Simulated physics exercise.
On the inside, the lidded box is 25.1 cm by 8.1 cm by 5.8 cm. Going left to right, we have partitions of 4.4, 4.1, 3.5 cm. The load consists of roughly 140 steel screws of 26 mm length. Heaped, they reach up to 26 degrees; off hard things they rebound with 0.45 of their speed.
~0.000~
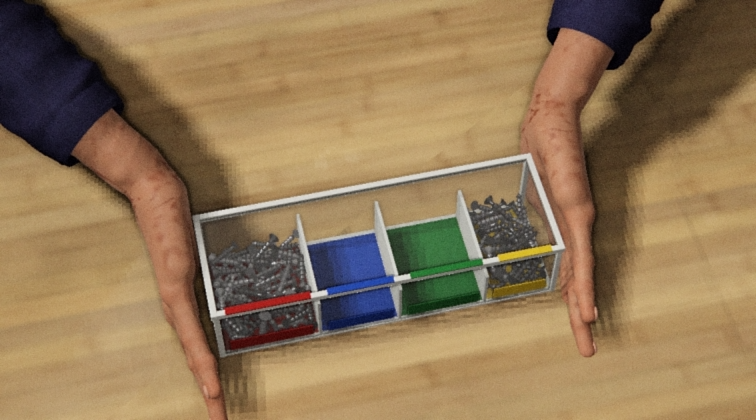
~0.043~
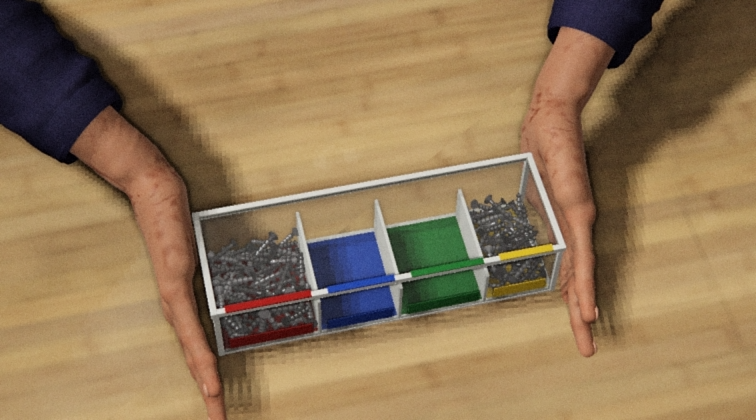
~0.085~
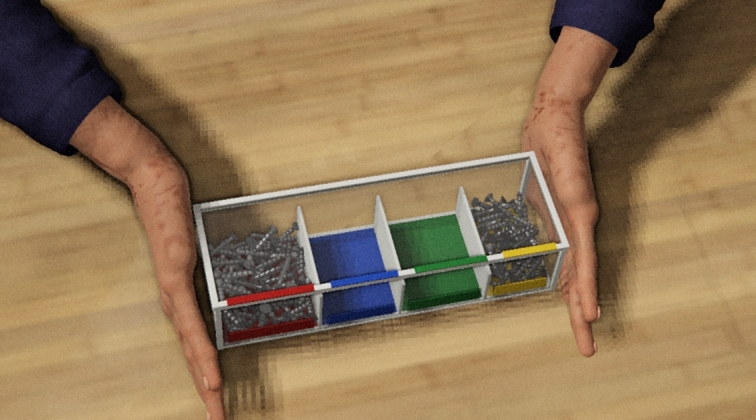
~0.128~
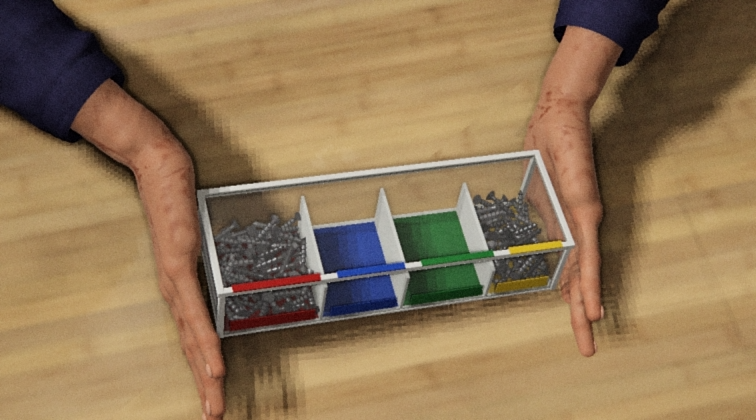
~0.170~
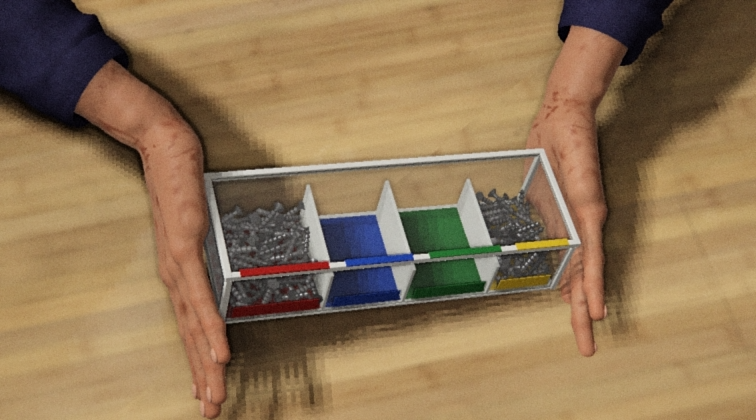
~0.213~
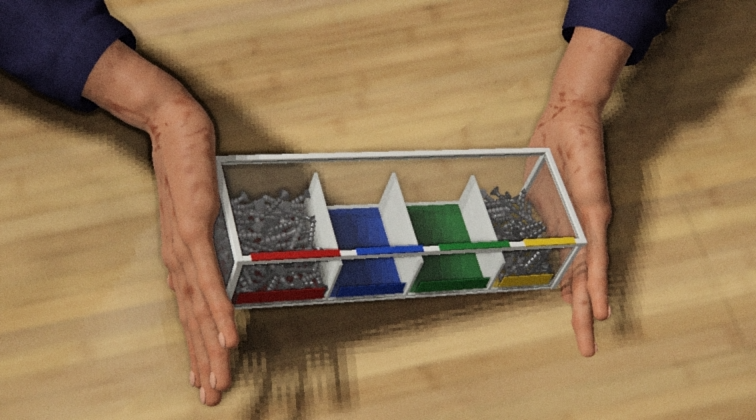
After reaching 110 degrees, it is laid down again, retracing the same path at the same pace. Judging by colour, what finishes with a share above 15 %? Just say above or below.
In order: Red compartment: Qualifies, blue compartment: Does not qualify, green compartment: Does not qualify, yellow compartment: Qualifies.
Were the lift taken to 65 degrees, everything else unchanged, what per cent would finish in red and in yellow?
Then red would get 60 per cent and yellow 40 per cent.
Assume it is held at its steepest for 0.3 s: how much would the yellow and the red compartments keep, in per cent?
Result - yellow: 45 %; red: 50 %.
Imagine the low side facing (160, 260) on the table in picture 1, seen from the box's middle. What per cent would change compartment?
Near 30 percent, give or take.
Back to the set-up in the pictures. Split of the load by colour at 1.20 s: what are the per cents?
Red 60, blue 0, green 0, yellow 40.
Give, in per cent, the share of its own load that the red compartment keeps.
It works out to near 90 percent.
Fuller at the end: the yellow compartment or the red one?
Result: Red has more.
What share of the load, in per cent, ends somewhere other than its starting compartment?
About 5 per cent.
Then, at 1.20 s, tilt 110 degrees; red 60 %, yellow 40 %.
After 1.87 s, tilt 49 degrees; red 55 %, yellow 45 %.
Then, at 2.57 s, tilt 0 degrees; red 55 %, yellow 45 %.
In the end, at 3.0 s, red 55 %, blue 0 %, green 0 %, yellow 45 %.
